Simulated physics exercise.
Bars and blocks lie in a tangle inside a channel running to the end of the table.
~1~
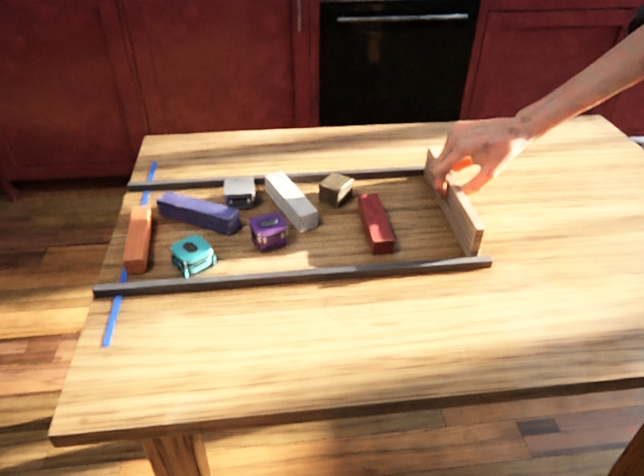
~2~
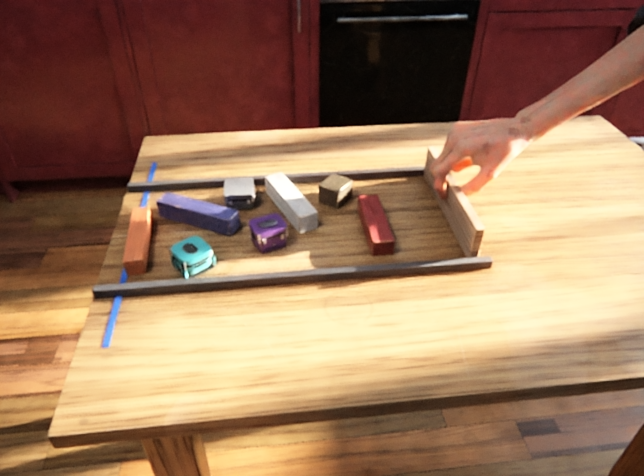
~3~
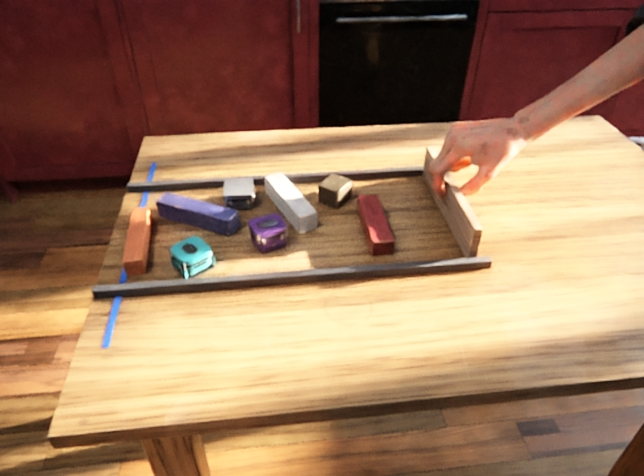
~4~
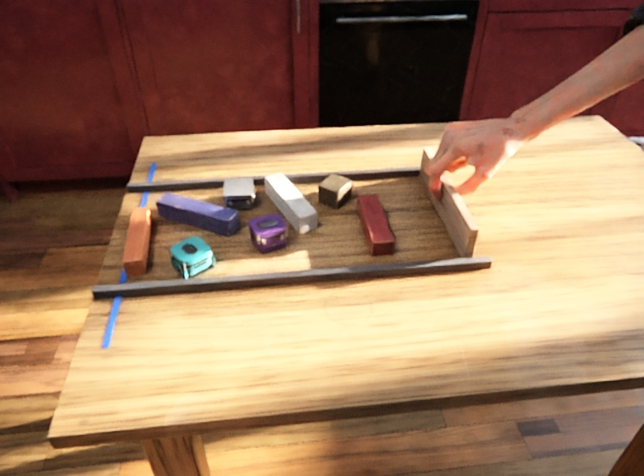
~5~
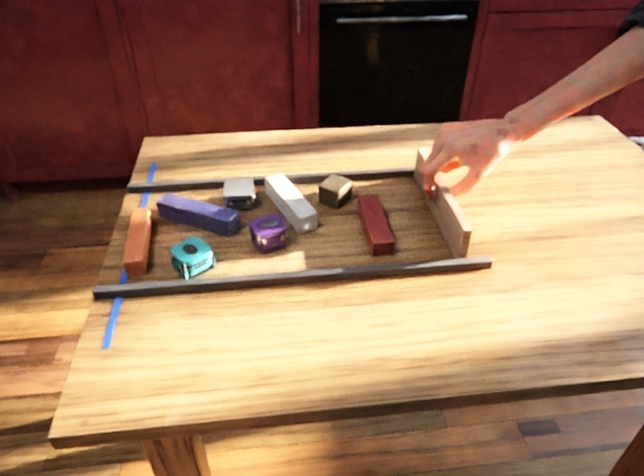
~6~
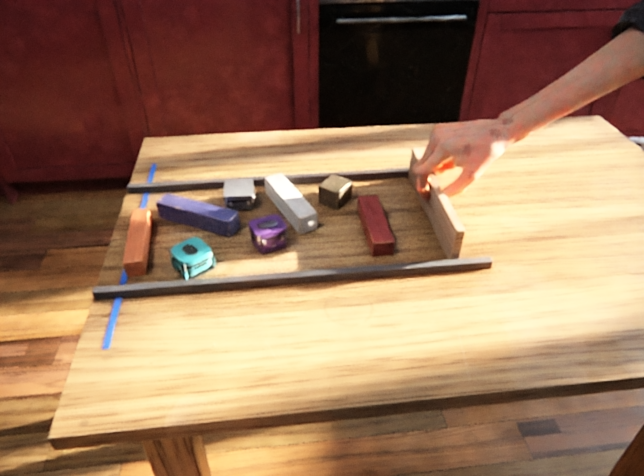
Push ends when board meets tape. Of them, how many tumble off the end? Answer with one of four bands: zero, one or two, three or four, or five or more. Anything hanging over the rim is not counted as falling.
Five or more.
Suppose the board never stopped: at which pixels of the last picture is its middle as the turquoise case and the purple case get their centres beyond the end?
Near (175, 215), then near (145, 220).
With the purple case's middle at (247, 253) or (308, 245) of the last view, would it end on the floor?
First place: It goes off the edge; second place: It goes off the edge.
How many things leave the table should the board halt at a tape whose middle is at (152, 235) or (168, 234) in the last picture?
Counts per try: 4; 4.
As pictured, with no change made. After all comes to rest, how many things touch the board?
At rest, 2 are in contact.
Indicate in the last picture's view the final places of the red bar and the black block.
The red bar at (120, 242), the black block at (127, 198).
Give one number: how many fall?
Total: 6.
A little later, none off yet; orange bar at rest near (139, 240); turquoise case at rest near (192, 259); blue bar at rest near (198, 215).
Next, none off yet; orange bar shifted a little near (128, 243); turquoise case shifted about its own width near (162, 265); blue bar shifted a little near (153, 220).
When it is over, the number that fall off is five or more; down, white bar, purple case, grey case, blue bar, turquoise case and orange bar.
